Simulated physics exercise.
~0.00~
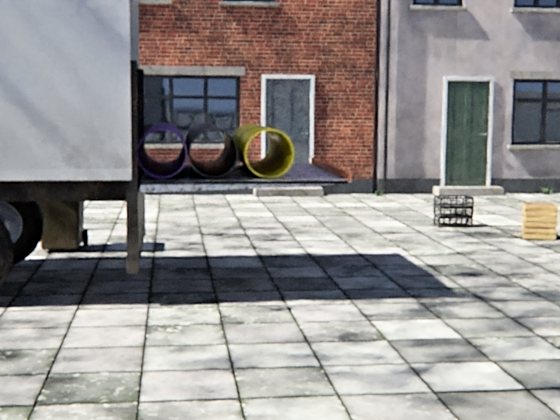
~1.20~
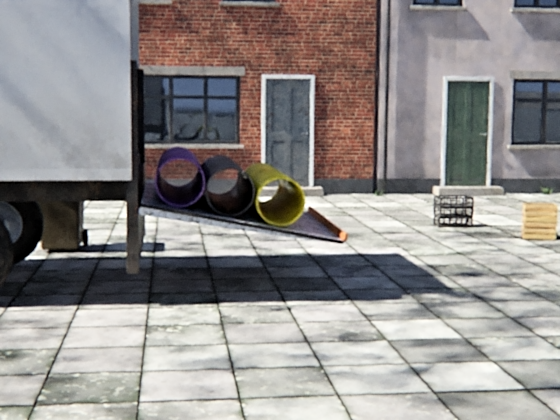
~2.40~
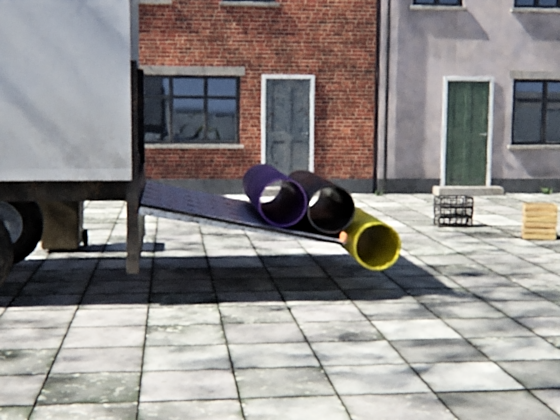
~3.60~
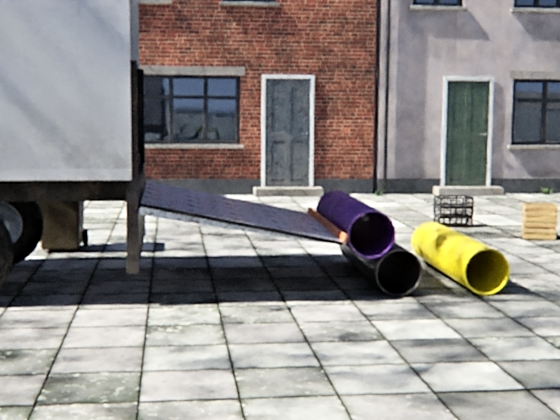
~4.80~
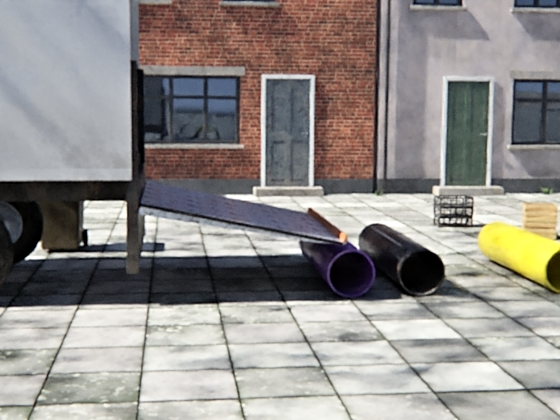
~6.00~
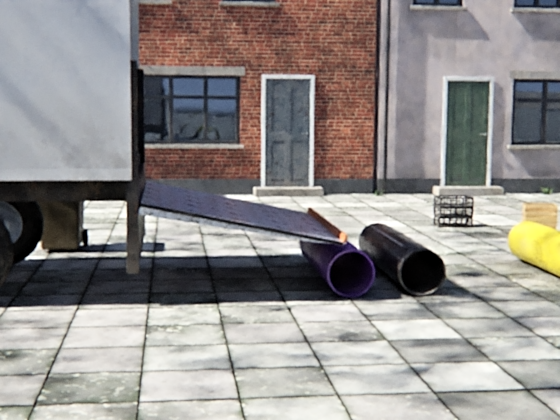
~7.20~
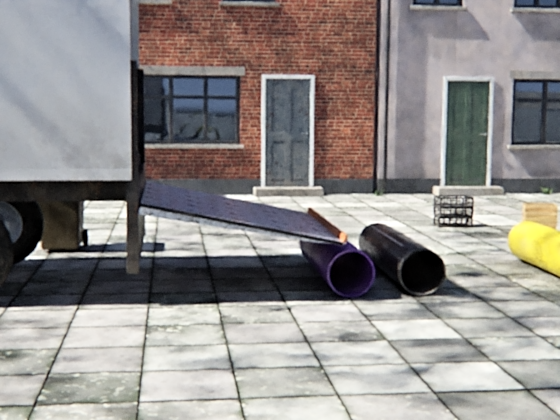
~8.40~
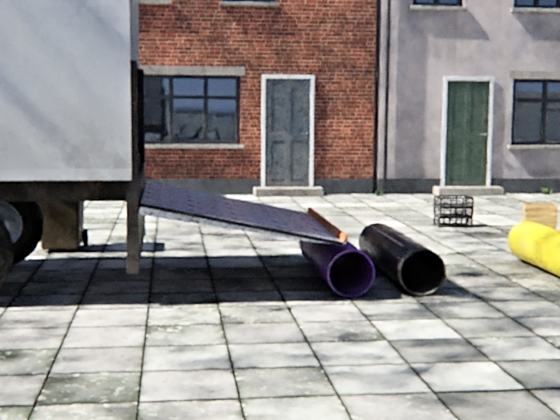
On a paved street in front of a red brick house and a pale grey one, seen from a fixed view, the back of a white van body stands at the left with a flat platform behind it. Three hollow pipes, purple, black and yellow from left to right, lie across the platform. Its outer end tips down, and the pipes roll right. Yellow drops over the edge first, followed by black and then purple. Yellow rolls away to the right edge of the view and stops, while purple and black rest side by side at the tilted platform's lower end.
